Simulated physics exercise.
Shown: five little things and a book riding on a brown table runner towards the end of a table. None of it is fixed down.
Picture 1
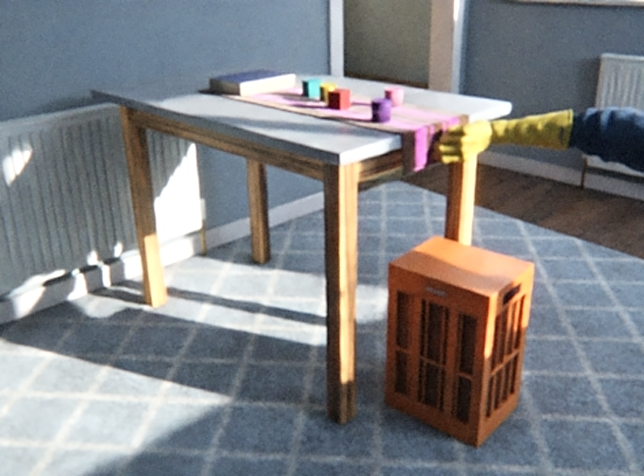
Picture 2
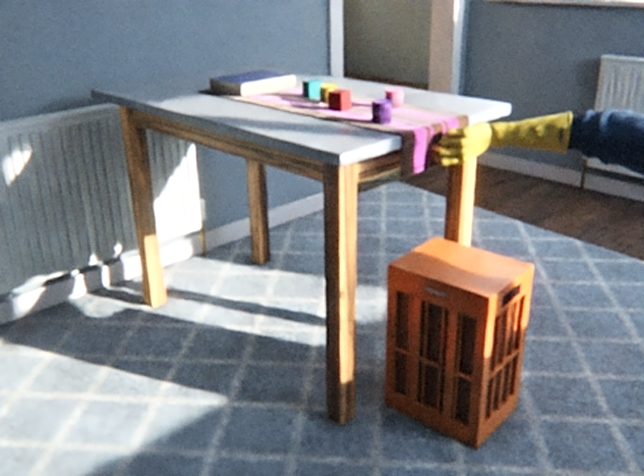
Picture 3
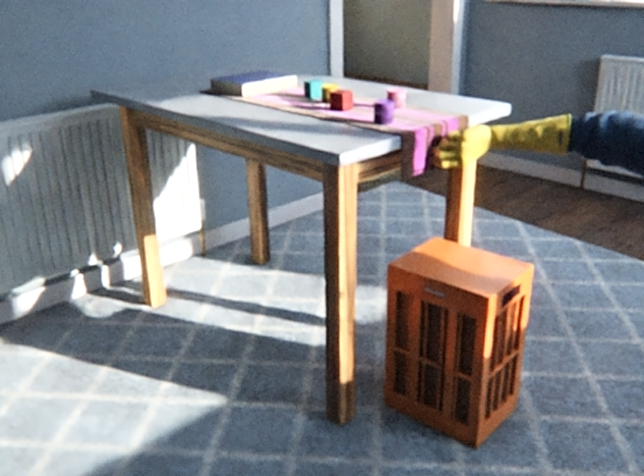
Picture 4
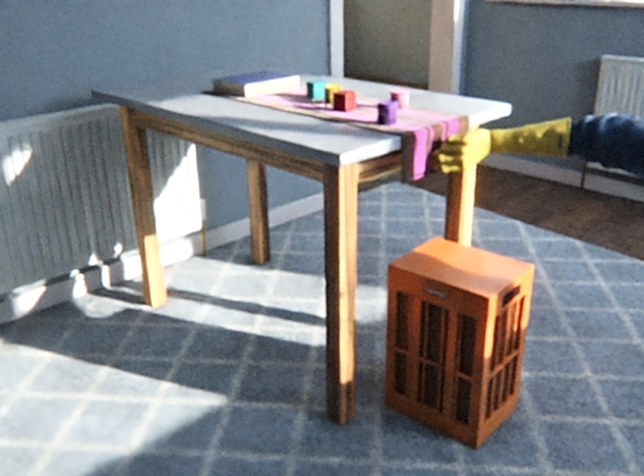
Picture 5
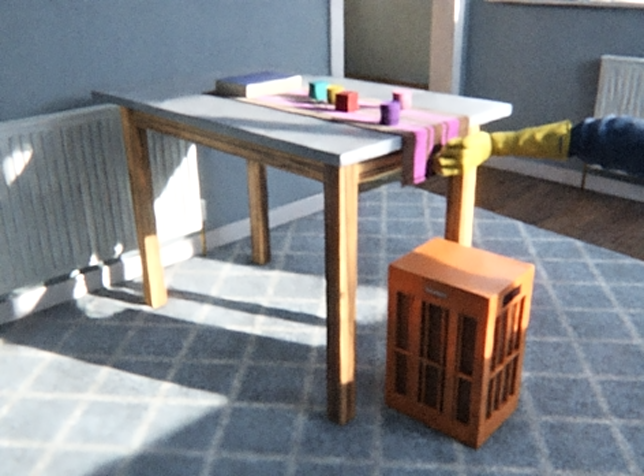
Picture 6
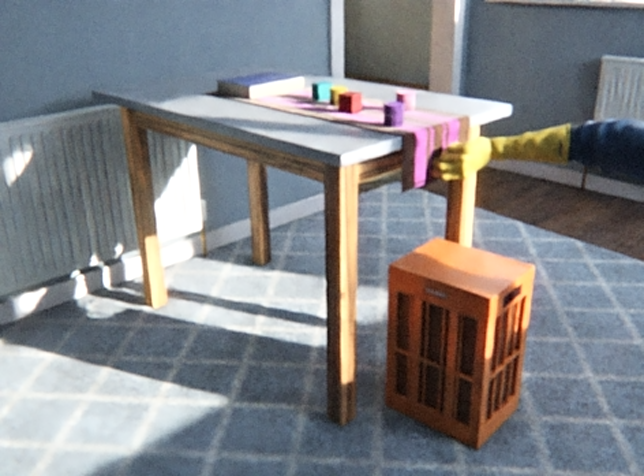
At the start, a yellow-gloved hand grips the hanging end of a runner on a table, with a book and several small colourful objects resting on it, above an orange crate. The hand draws the cloth slightly downward, and the book and little objects shift slightly right along with it.
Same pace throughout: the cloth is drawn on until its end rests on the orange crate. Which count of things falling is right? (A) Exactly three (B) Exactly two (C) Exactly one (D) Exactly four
B.
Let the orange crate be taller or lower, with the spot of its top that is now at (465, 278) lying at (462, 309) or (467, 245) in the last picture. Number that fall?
Result: 3; 1.
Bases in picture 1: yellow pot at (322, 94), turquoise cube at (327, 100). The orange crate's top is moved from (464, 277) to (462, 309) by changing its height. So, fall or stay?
Yellow pot stays, turquoise cube stays.
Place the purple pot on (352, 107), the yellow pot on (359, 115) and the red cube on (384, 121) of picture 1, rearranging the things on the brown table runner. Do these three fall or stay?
The purple pot is still on top, the yellow pot is off the top and the red cube is off the top.
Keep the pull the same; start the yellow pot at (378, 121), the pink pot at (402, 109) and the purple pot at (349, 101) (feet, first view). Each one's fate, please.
The yellow pot will end up down, the pink pot will end up down, and the purple pot will stay where it is.
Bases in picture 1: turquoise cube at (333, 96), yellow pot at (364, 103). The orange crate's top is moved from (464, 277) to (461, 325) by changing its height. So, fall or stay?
Outcome for the turquoise cube: It stays. Outcome for the yellow pot: It is lost.
Soon after, hem near (435, 235); purple pot gone.
After that, hem on the crate; purple pot and pink pot gone.
In the end, hem on the crate; purple pot and pink pot gone. The answer is two.
